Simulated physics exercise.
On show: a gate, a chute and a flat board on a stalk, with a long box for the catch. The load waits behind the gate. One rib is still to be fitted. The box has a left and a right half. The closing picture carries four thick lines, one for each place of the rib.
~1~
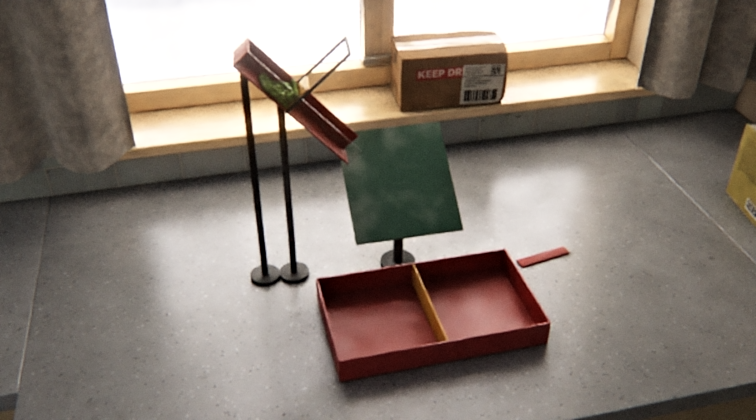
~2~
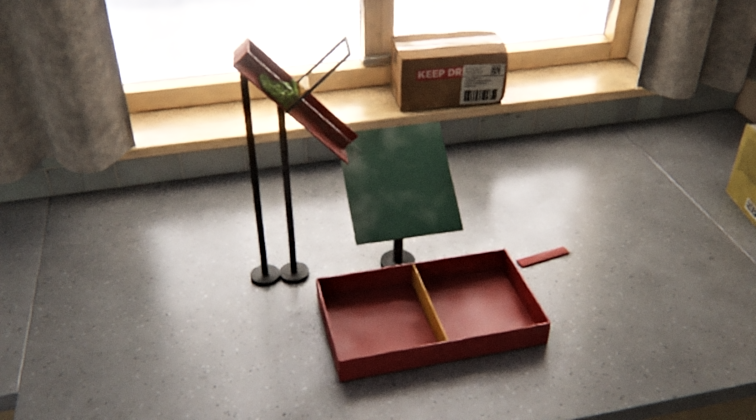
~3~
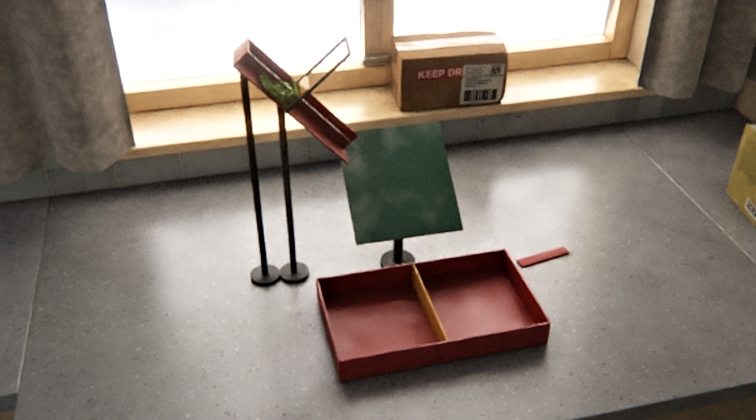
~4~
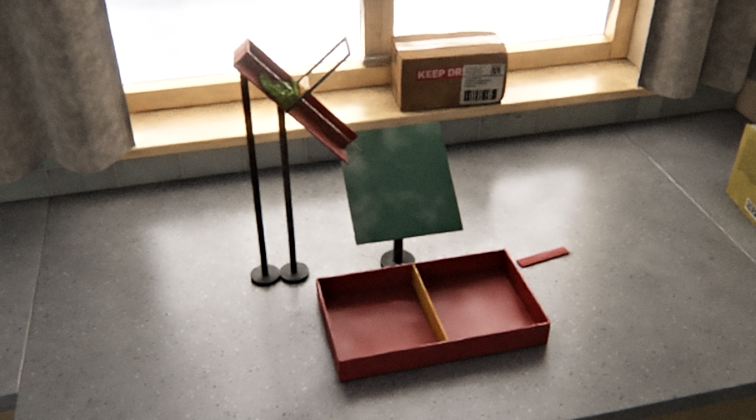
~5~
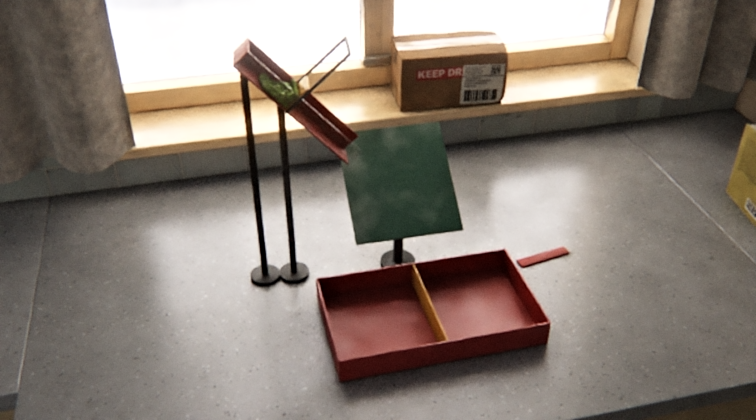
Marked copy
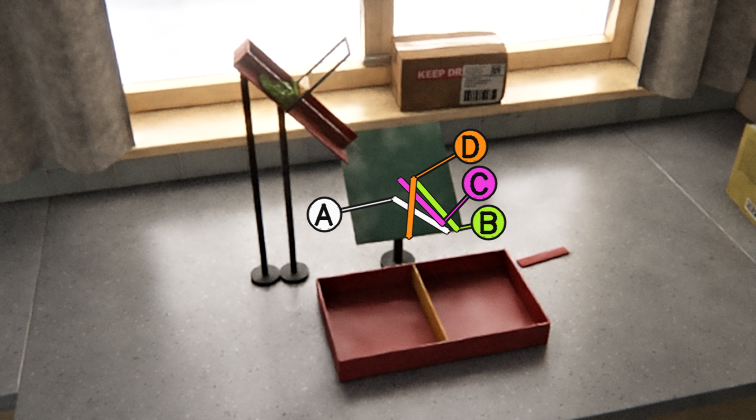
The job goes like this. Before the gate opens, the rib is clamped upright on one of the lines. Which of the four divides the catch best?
Choose A.
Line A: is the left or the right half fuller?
Right.
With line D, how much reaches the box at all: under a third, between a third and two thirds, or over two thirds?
Over two thirds.
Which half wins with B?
Right.
On the marked copy, line A from (394, 198) to (446, 230); line B from (417, 183) to (456, 228); line C from (400, 180) to (442, 223); line D from (413, 178) to (409, 236).
If A is chosen, of what is caught, close to a third in the left half, close to two thirds in the right.
If B is chosen, of what is caught, a small share in the left half, the bulk in the right.
If C is chosen, of what is caught, a small share in the left half, the bulk in the right.
If D is chosen, of what is caught, all but a few in the left half, a small share in the right.
